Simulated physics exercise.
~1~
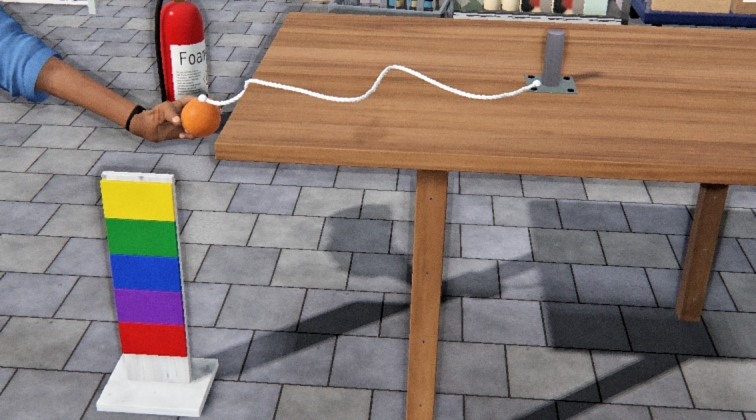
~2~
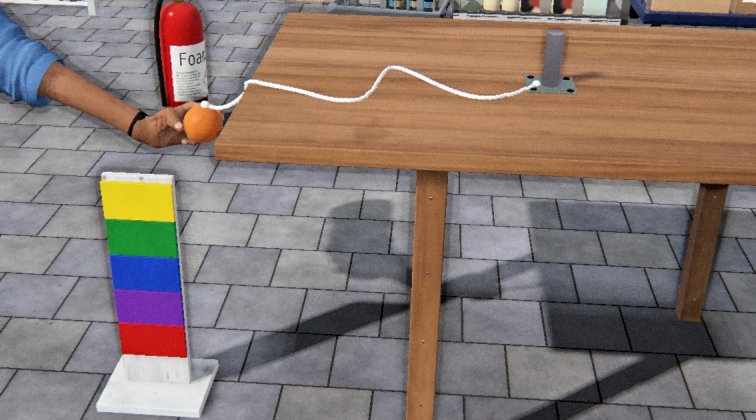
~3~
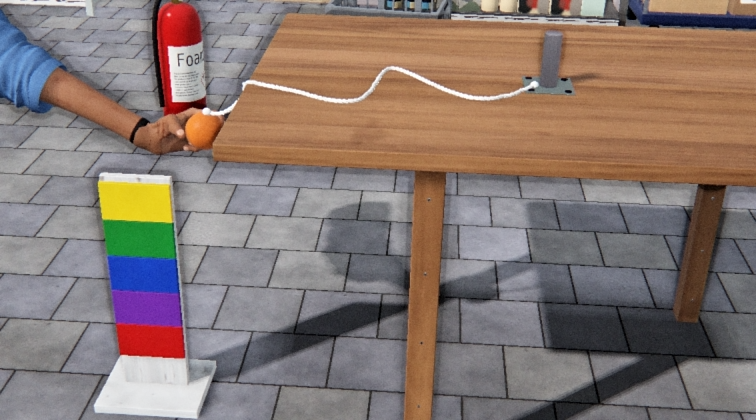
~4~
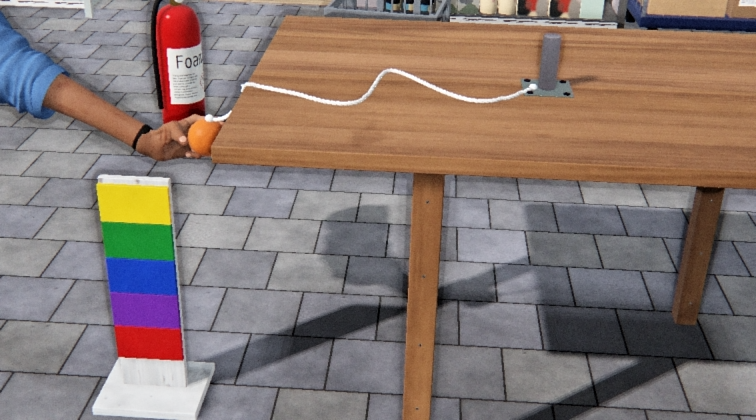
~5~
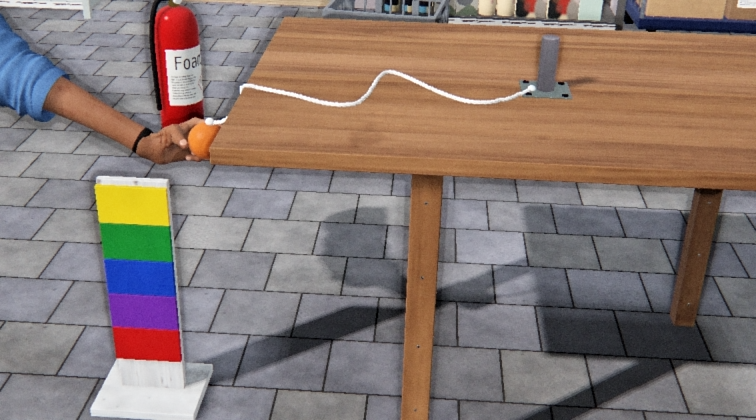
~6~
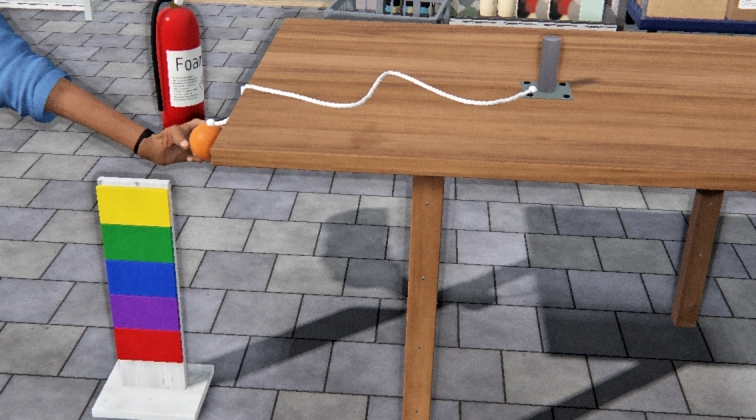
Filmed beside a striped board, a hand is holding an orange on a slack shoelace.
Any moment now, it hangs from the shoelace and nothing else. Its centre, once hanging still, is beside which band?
Beside the blue band.
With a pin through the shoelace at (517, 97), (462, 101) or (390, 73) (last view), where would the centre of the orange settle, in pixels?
First try near (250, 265), second near (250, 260), third near (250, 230).
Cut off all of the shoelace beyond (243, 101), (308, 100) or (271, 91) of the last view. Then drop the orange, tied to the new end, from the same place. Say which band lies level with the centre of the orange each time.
One at a time, the answers are: Green; no band; yellow.
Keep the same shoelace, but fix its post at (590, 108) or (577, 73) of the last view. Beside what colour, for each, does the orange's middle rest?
Going case by case, it's green and then green.
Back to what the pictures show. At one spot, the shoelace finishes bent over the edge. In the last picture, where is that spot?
Close to (363, 101).
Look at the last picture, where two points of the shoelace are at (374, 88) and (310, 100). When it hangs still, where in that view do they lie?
They end up at (284, 85) and (248, 148).
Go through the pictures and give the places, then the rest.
The first frame shows orange (201, 118); yellow (137, 202); green (141, 239); blue (145, 274); purple (149, 308); red (153, 341).
The second frame shows orange (203, 124); shoelace through (511, 95) (437, 84) (386, 72) (359, 100) (279, 87).
The third frame shows orange (205, 131).
The fourth frame shows orange (207, 137); shoelace through (508, 98) (434, 88) (382, 75) (356, 103) (276, 90).
The fifth frame shows orange (208, 141).
The sixth frame shows orange (209, 142); shoelace through (508, 100) (433, 90) (382, 77) (355, 105) (275, 92).
Soon after, orange near (271, 274); level with blue.
Then, orange near (242, 280); level with blue.
At rest, orange near (253, 280); level with blue. The shoelace holds its middle at blue.
